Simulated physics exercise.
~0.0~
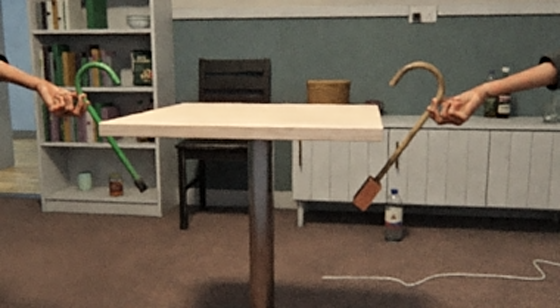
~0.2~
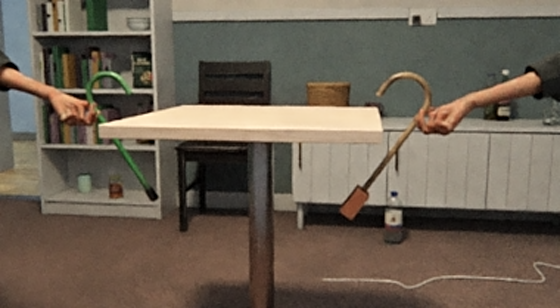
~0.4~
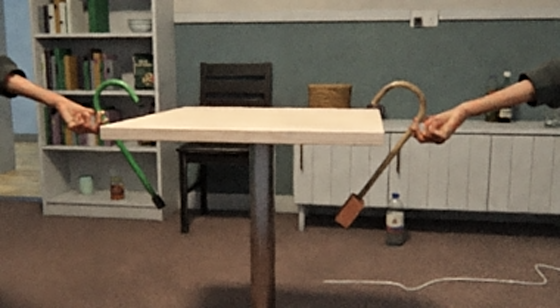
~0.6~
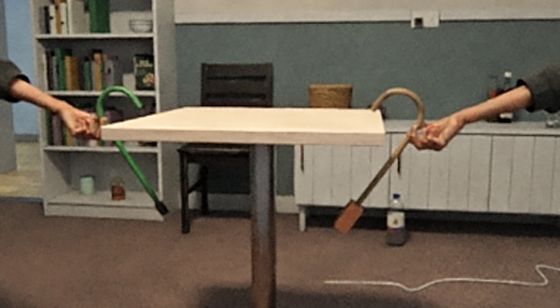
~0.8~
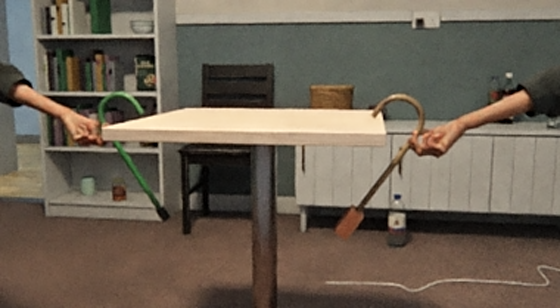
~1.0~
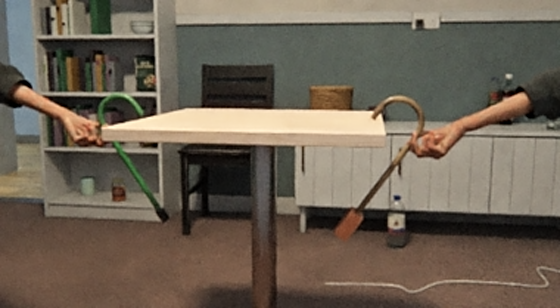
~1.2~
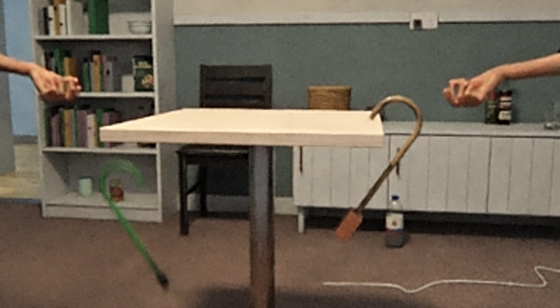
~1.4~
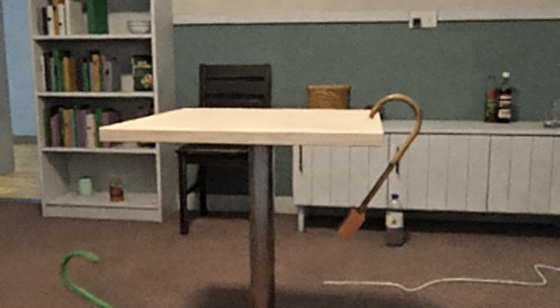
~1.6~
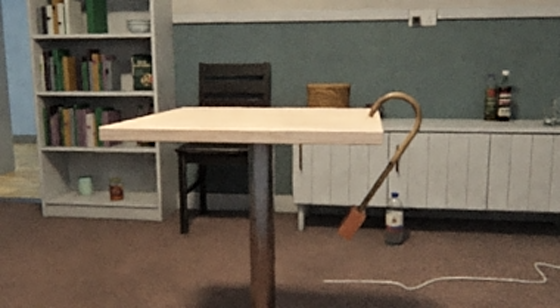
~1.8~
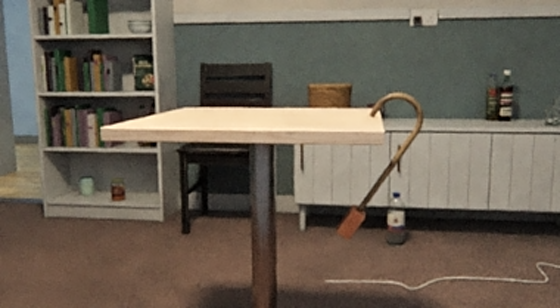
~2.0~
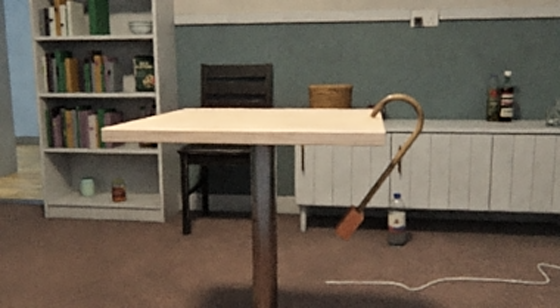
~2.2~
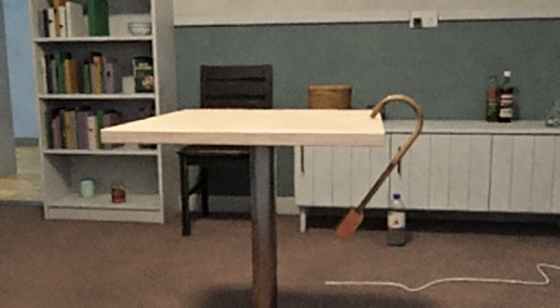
To begin with, two hands hold hooked objects beside a pale table in a room with bookshelves and a dark chair, a green cane at the left and an orange-brown brush with a curved handle at the right. The hands bring them inward and down until their hooks meet opposite ends of the tabletop. After a brief pause, both hands let go and draw back. The green cane slips off at once, dropping toward the floor and tilting out of view at the lower left. The brush stays hooked over the right edge, hanging almost still at the end.
